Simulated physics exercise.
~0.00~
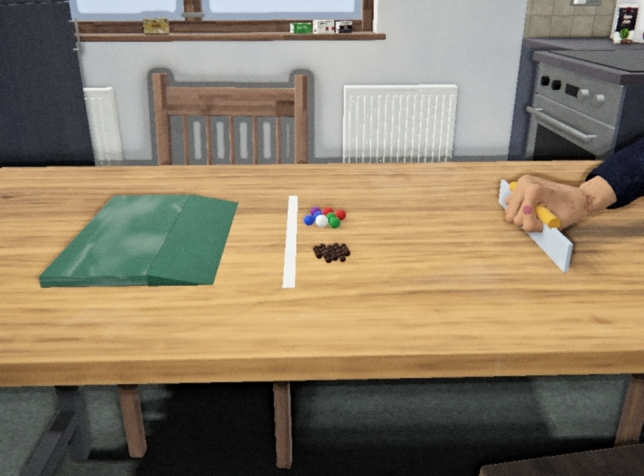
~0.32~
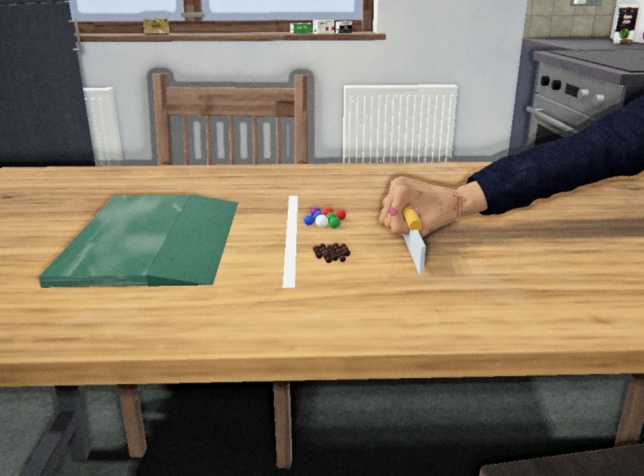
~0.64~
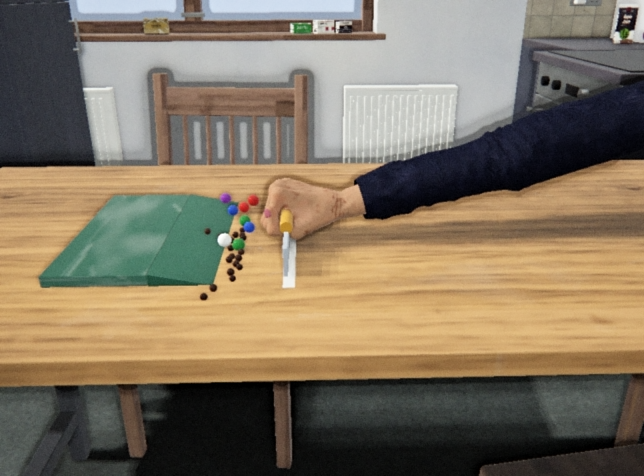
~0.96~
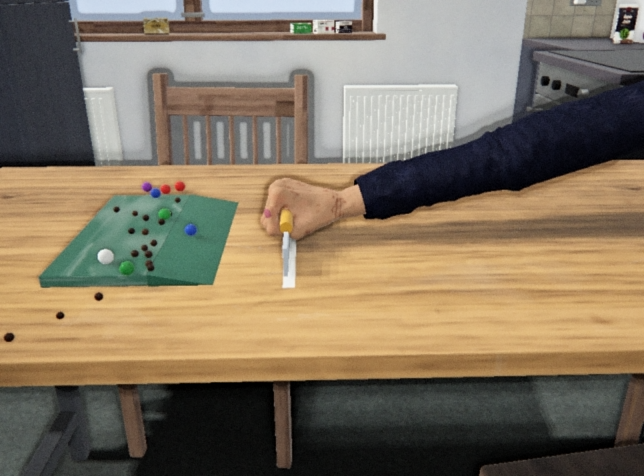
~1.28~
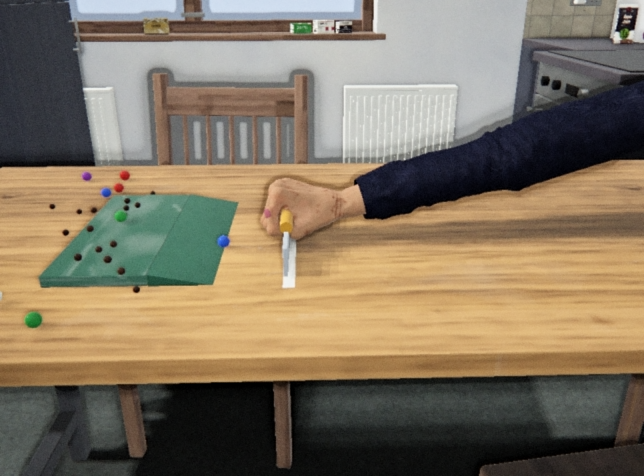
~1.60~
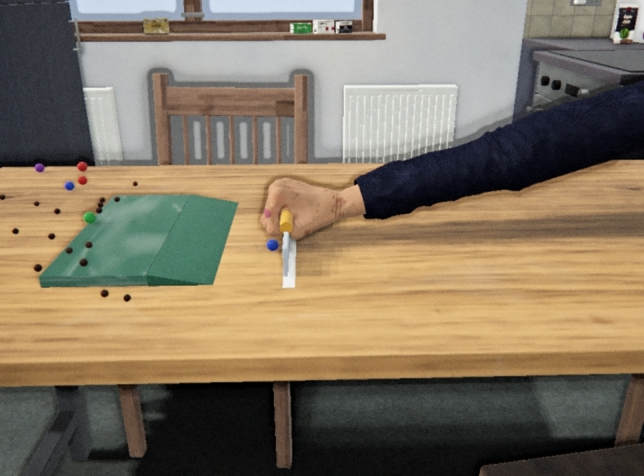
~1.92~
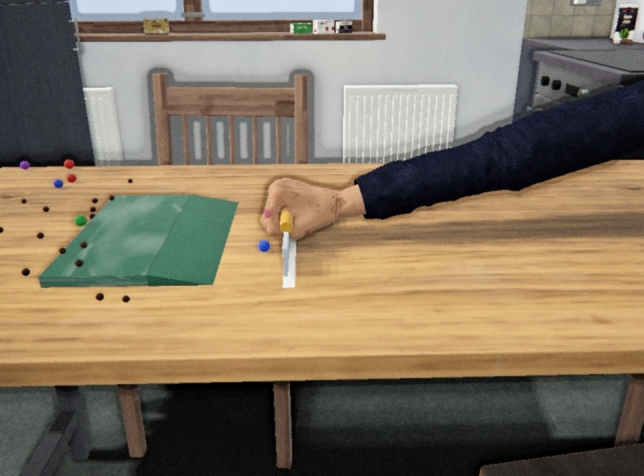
A hand sweeping coloured balls and dark beads left with a scraper, stopping at white tape, most crossing the green ramp, one blue ball rolling back.
